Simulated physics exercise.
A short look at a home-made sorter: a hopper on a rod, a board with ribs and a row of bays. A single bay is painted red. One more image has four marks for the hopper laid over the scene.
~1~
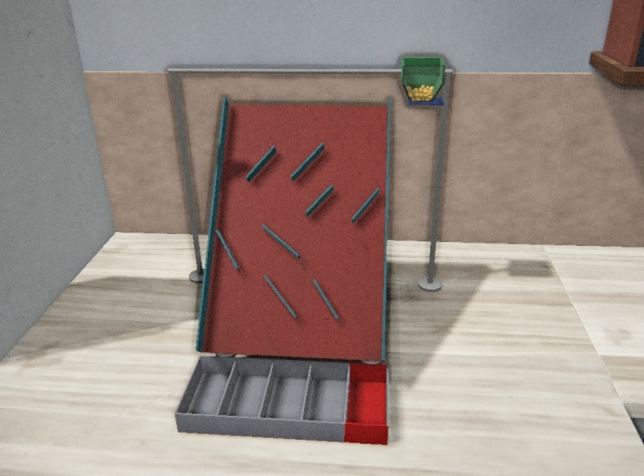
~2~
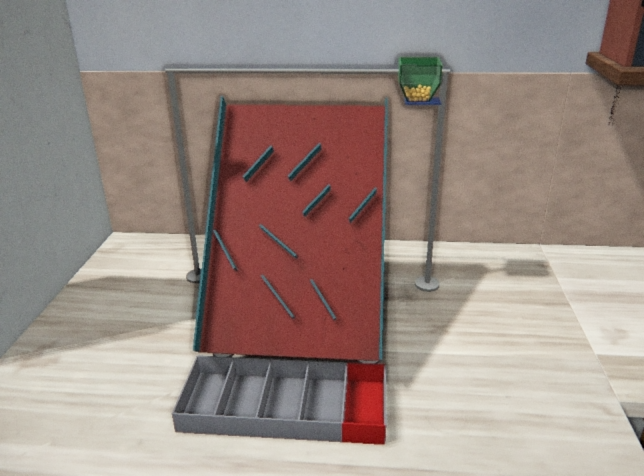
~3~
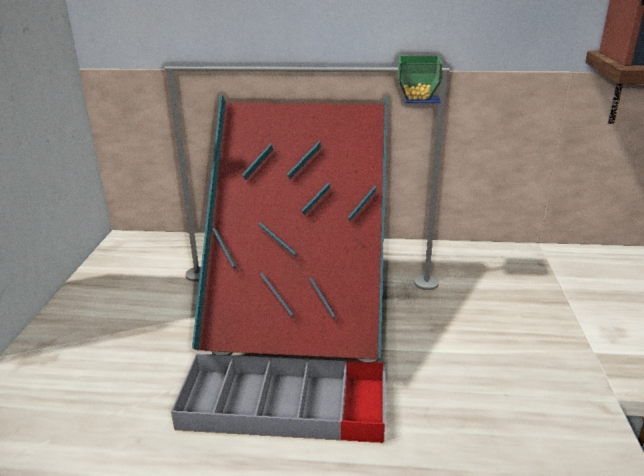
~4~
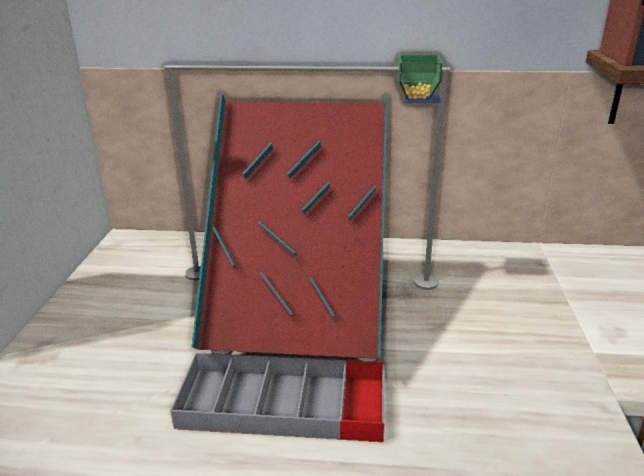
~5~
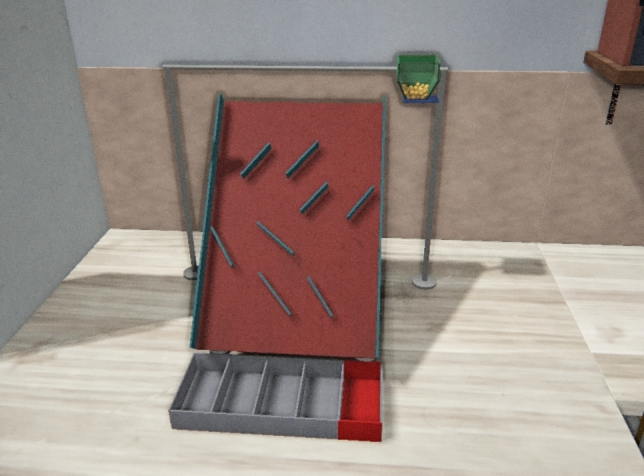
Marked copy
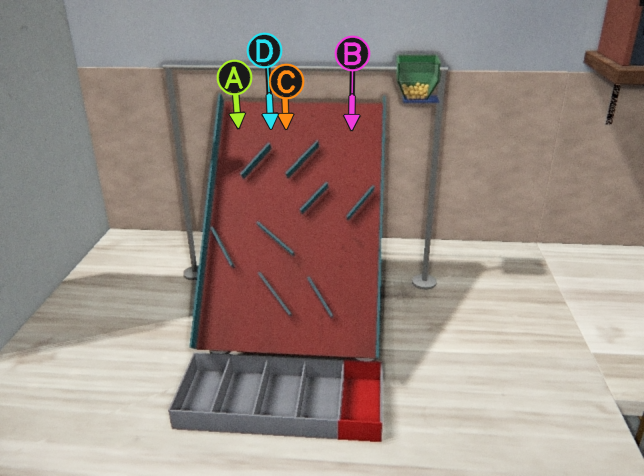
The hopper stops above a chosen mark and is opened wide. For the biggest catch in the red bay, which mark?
B works best here.
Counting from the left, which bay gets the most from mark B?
It is the fifth one.
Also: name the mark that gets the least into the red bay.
That would be A.
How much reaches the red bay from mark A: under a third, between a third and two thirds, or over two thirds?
It is under a third.
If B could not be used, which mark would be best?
That would be C.
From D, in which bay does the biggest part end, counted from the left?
The second from the left.
On the marked copy, mark A meets the board at (237, 122); mark B meets the board at (351, 124); mark C meets the board at (285, 123); mark D meets the board at (270, 123).
If A is chosen, none at all in the red bay, all but a few in other bays, a small share held on the board.
If B is chosen, the bulk in the red bay, close to a quarter in other bays.
If C is chosen, close to a third in the red bay, close to two thirds in other bays.
If D is chosen, close to a quarter in the red bay, close to two thirds in other bays, a small share held on the board.
